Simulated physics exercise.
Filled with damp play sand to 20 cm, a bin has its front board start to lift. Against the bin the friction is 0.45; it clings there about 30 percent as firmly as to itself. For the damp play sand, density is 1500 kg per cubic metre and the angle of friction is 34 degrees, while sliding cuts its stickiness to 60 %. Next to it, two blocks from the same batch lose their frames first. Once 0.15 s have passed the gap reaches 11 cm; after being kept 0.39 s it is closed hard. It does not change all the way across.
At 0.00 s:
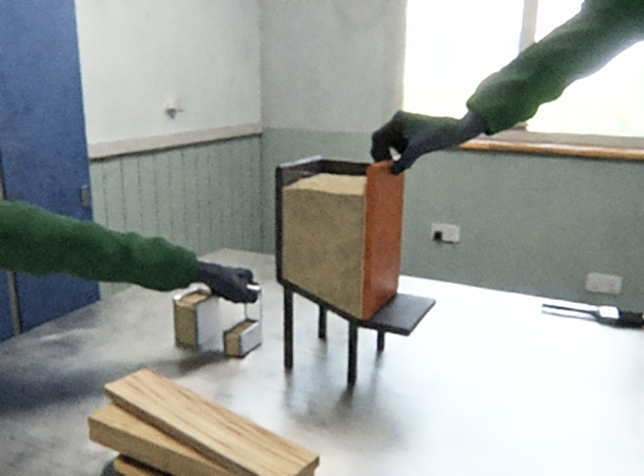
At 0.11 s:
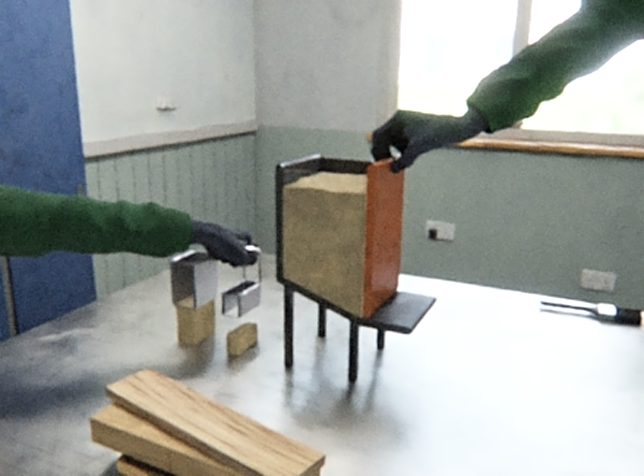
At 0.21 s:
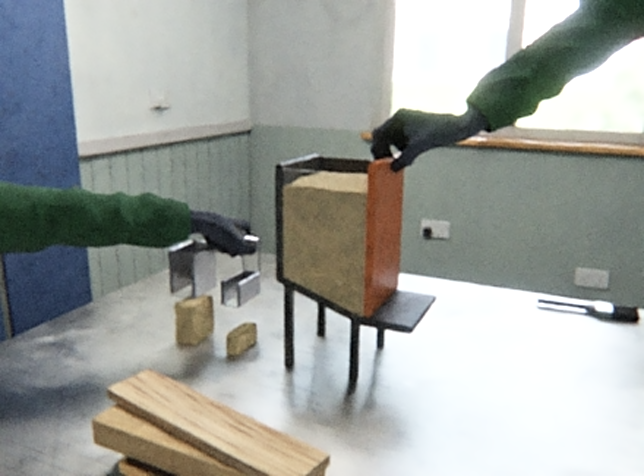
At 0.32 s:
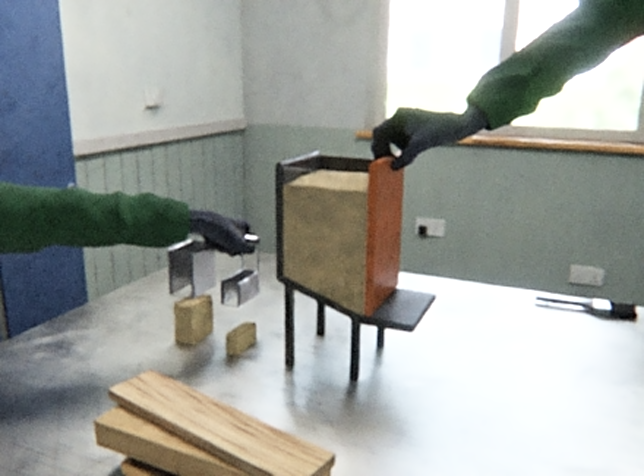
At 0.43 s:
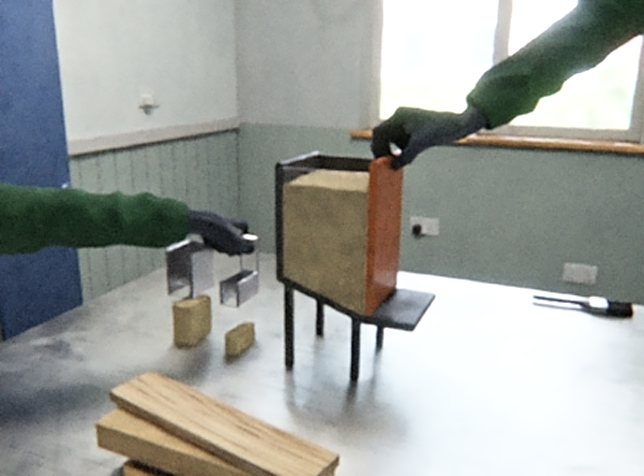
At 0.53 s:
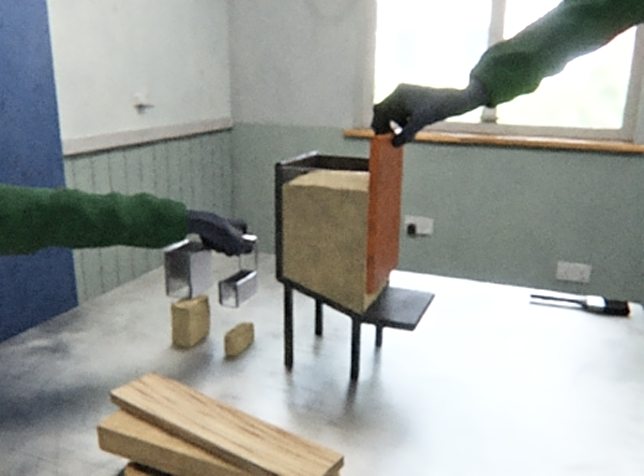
The clip shows a gloved left hand lifting metal casings off two small sandy blocks beside a raised bin of packed sand, leaving both blocks standing, and then another gloved hand raising the bin's reddish front board slightly.
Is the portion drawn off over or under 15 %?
Under.
After 0.67 s, the hatch is 11 cm open and 0 % is out.
After 0.83 s, the hatch is 11 cm open and 0 % is out.
After 1.00 s, the hatch is 11 cm open and 0 % is out.
After 1.16 s, the hatch is 2.7 cm open and 2 % is out.
After 1.64 s, the hatch is shut and 3 % is out.
